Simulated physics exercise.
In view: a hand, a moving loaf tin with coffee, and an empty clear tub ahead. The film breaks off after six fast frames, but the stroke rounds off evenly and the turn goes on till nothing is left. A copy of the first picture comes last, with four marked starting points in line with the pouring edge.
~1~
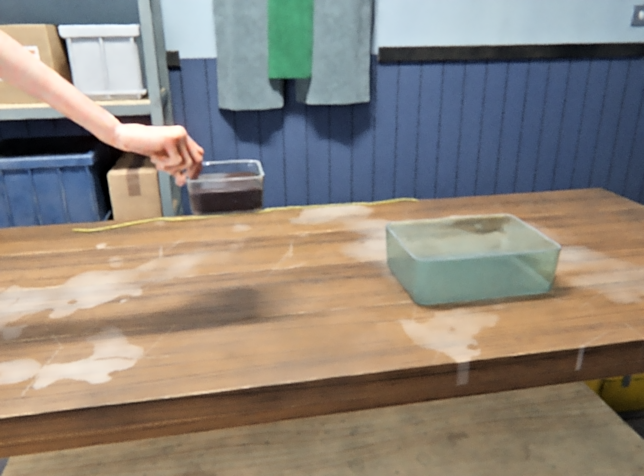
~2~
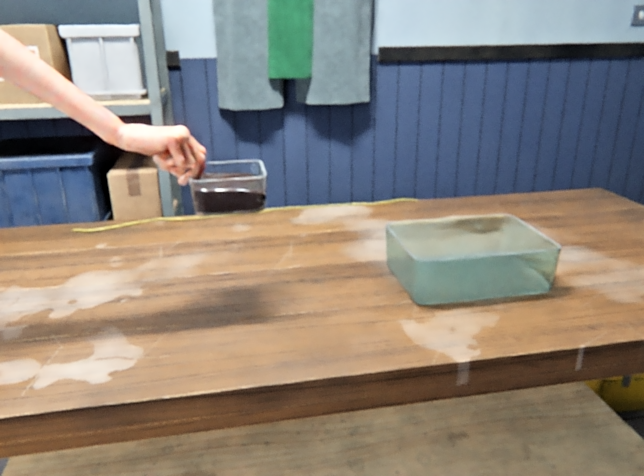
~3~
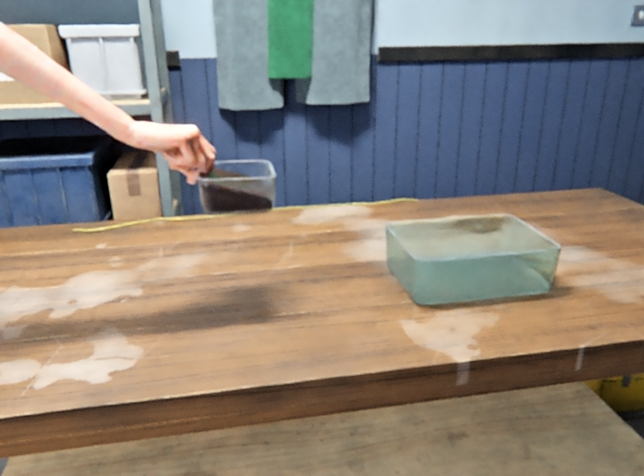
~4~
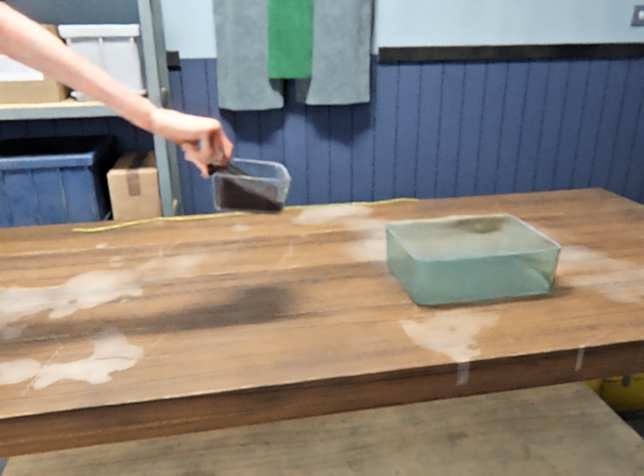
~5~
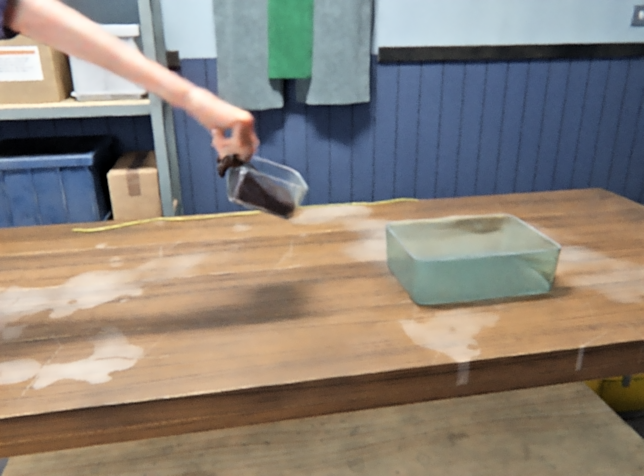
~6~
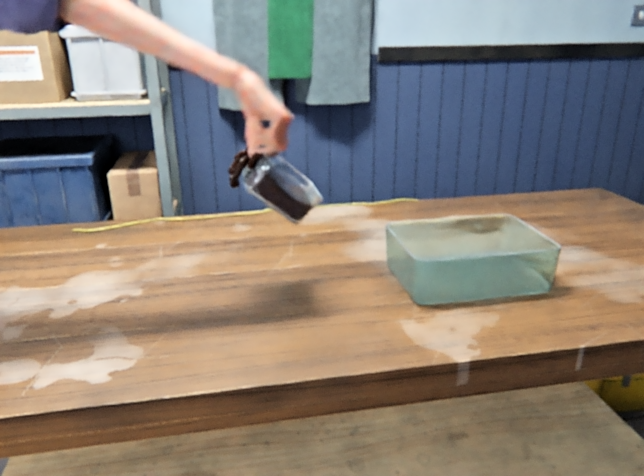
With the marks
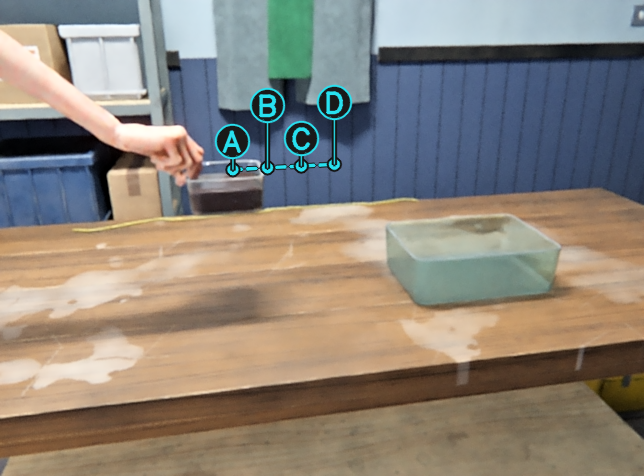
A workshop with blue panelled walls is seen from a still camera, slightly above a worn wooden table. An arm reaches in from the left, holding a clear tin of dark coffee, while an empty, greenish clear tub sits at right and grey and green towels hang behind. The hand moves the tin a short way right, then tips its right end steadily downward, with dark coffee showing over the rim beside the fingers.
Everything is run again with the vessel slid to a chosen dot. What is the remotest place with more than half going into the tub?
The limit is C.
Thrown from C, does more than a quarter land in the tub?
Yes.
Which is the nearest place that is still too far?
It is B.
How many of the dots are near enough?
Two of them.
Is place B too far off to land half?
Yes, it does.
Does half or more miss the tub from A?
Yes, that goes wrong.
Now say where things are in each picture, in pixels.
In the first frame, upright, lip at (260, 168); tub from (412, 303) to (550, 289); nothing has left yet.
In the second frame, upright, lip at (262, 168); nothing has left yet.
In the third frame, upright, lip at (271, 168); coffee is over the rim, down to (203, 170).
In the fourth frame, tipped about 9°, lip at (285, 172); coffee is over the rim, down to (209, 169).
In the fifth frame, tipped about 23°, lip at (302, 180); coffee is over the rim, down to (223, 174).
In the sixth frame, tipped about 41°, lip at (316, 190); coffee is over the rim, down to (237, 185).
In cyan, A at (232, 169); B at (267, 167); C at (301, 166); D at (334, 164).
With A, about 0 % lands in the tub, 97 % falls short and 3 % goes beside or beyond.
With B, about 31 % lands in the tub, 65 % falls short and 4 % goes beside or beyond.
With C, about 66 % lands in the tub, 26 % falls short and 8 % goes beside or beyond.
With D, about 81 % lands in the tub, 8 % falls short and 11 % goes beside or beyond.
